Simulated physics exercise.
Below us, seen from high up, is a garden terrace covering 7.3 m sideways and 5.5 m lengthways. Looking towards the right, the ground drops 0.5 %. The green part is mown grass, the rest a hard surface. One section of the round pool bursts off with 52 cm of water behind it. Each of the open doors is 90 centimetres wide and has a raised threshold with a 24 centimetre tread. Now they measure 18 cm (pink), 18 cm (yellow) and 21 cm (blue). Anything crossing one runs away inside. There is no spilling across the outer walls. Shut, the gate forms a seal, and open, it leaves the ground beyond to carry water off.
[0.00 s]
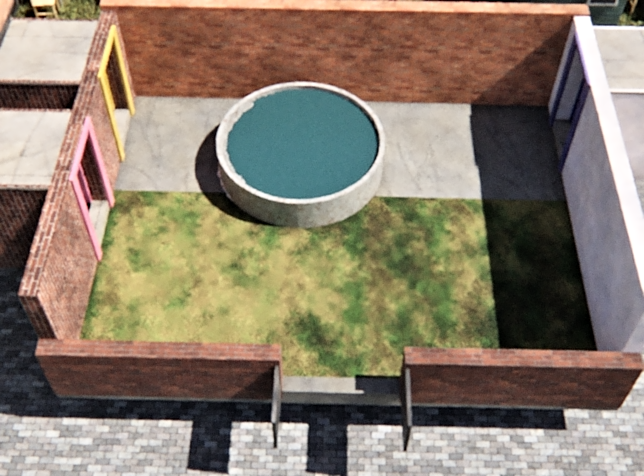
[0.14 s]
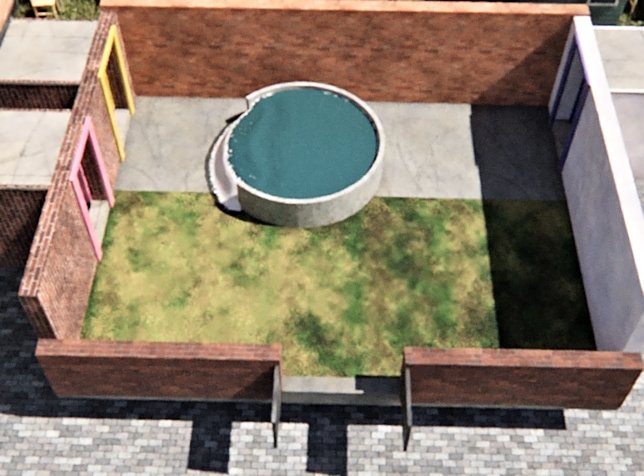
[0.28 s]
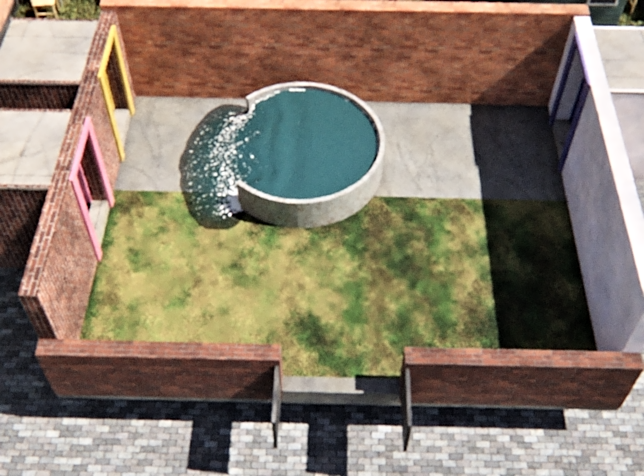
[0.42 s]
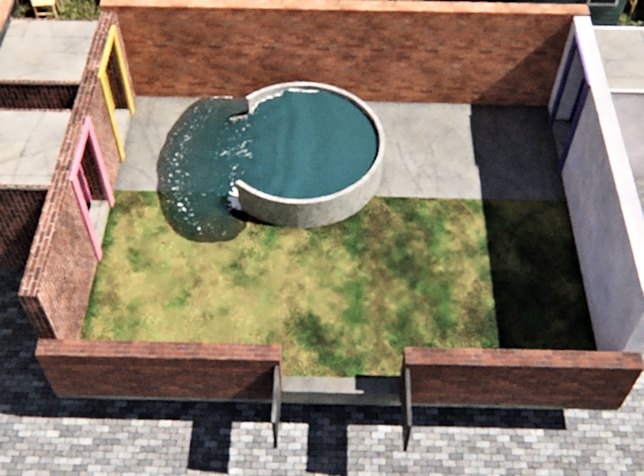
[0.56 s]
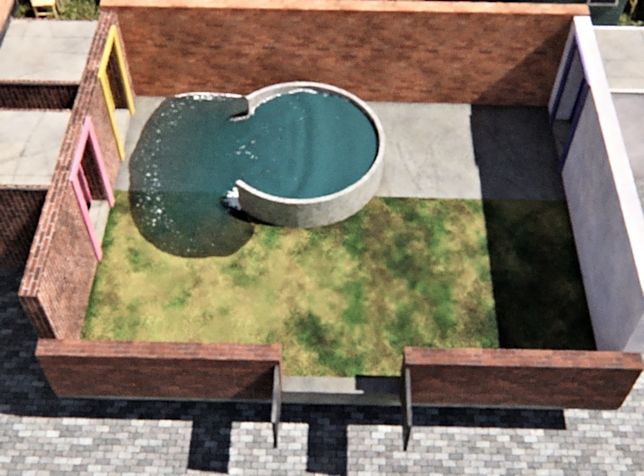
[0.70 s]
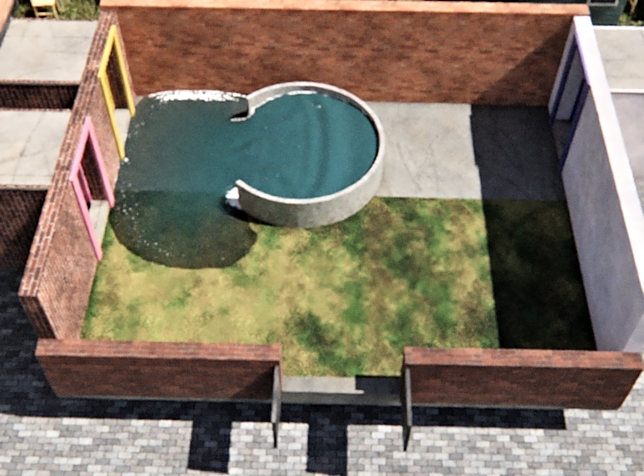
The video shows a walled garden terrace from above, where the left side of a round pool breaks outward and water pours through the gap, spreading in a widening dark sheet across the paving and grass towards the left wall.
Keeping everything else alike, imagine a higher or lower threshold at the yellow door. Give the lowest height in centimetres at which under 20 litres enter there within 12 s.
29 cm.
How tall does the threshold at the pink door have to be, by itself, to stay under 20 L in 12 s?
The pink door needs around 15 cm.
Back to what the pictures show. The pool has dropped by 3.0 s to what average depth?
Around 19 centimetres.
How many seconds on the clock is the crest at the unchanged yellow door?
1.8 s.
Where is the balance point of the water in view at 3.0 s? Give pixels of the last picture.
(217, 178), roughly.
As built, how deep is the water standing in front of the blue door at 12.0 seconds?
Depth: Near 2.5 cm.
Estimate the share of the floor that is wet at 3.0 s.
Roughly 30 percent.
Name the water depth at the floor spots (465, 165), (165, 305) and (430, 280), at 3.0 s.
About 0, 8 and 0 cm respectively.
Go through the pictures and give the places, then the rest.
In the first picture, still water, 52 cm deep, in the round pool at (301, 143); the yellow door at (115, 91) is dry.
In the second picture, the front is at (224, 209), 0.3 m from the gap at (224, 157); 0.4 m2 of floor is wet, 52 cm left at the back.
In the third picture, the gap is at (224, 158), the front 0.7 m out at (197, 214); the back of the round pool holds 52 cm.
In the fourth picture, the gap is at (224, 159), the front 1.1 m out at (170, 216); the back of the round pool holds 52 cm.
In the fifth picture, the front is at (141, 225), 1.5 m from the gap at (224, 159); 5.0 m2 of floor is wet, 52 cm left at the back.
In the sixth picture, the gap is at (224, 159), the front 1.9 m out at (115, 221); the back of the round pool holds 52 cm; water is at the yellow door at (115, 91).
After 1.4 s water covers 25 % of the floor, deepest (34 cm) near (120, 167); 32 cm at the yellow door, 4 litres in over its 18 cm threshold.
After 3.0 s water covers 30 % of the floor, deepest (28 cm) near (124, 151); 28 cm at the yellow door, 115 litres in over its 18 cm threshold.
After 12.0 s water covers 100 % of the floor, deepest (10 cm) near (136, 100); 9 cm at the yellow door, 140 litres in over its 18 cm threshold.
At the yellow door as built, the water arrived by 0.7 s and peaked near 36 cm at 1.8 s.
With a threshold of 26 cm, 39 litres would have come in within the 12 s; with 35 cm, 1 litre. So under 20 litres takes about 29 cm.
